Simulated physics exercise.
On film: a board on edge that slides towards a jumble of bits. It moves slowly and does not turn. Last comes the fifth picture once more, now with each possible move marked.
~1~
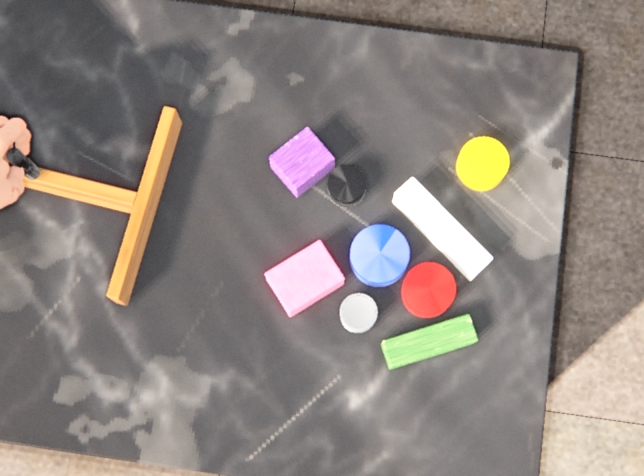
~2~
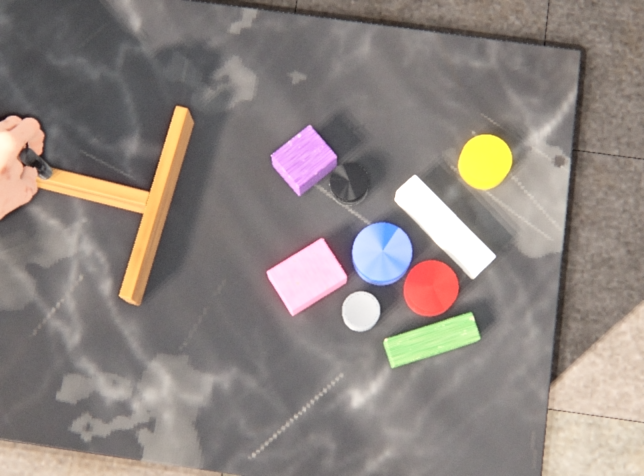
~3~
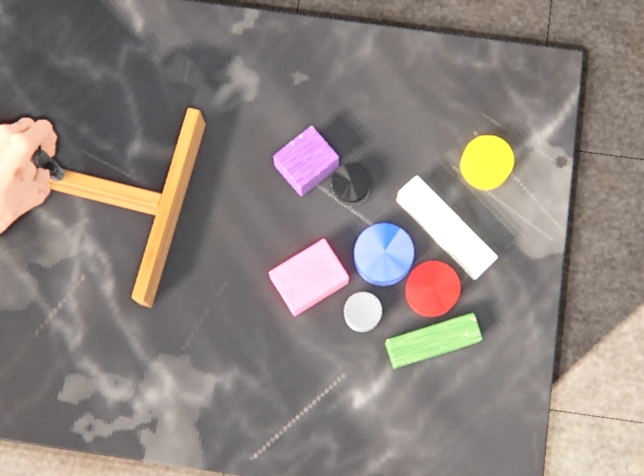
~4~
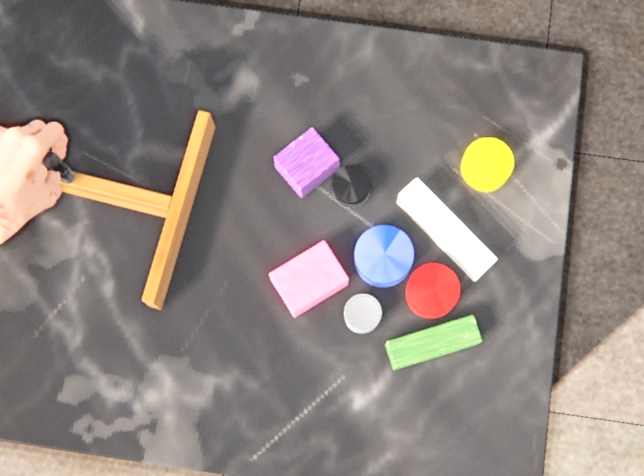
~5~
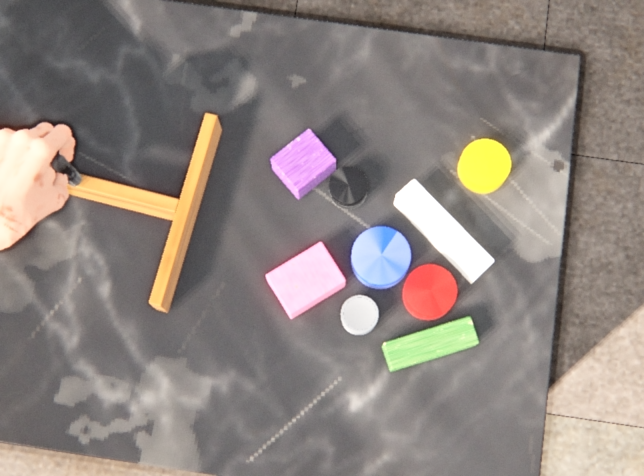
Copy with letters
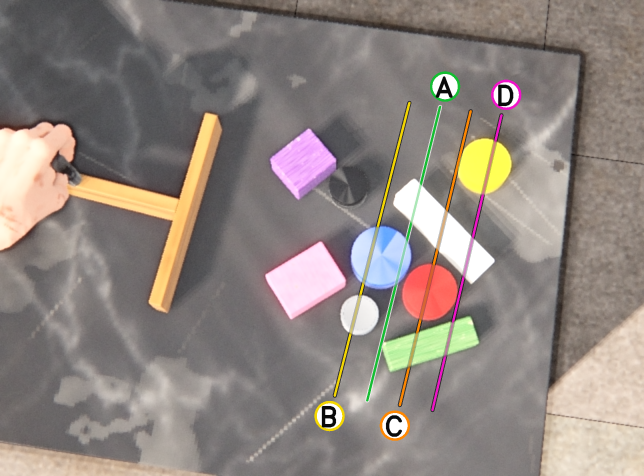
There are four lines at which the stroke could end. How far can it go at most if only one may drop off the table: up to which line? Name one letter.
Line D.
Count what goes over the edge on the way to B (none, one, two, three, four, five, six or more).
By then, none.
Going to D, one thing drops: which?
It is the white bar.
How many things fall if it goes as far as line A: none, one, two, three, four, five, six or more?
The count is none.
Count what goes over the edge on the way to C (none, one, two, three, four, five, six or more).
In all, none.
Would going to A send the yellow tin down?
No.
On the marked copy, A at (405, 249); B at (373, 245); C at (436, 254); D at (468, 258).
Taking D. A third of the way, board (287, 222); purple block (342, 162); black tin (367, 198).
Two thirds of the way, board (390, 236); white bar (501, 220); yellow tin (497, 162).
When it is over, board (468, 247); white bar over the edge; yellow tin (562, 155); one fallen.
As for the rest, A is within the limit but short; B is within the limit but short; C is within the limit but short.
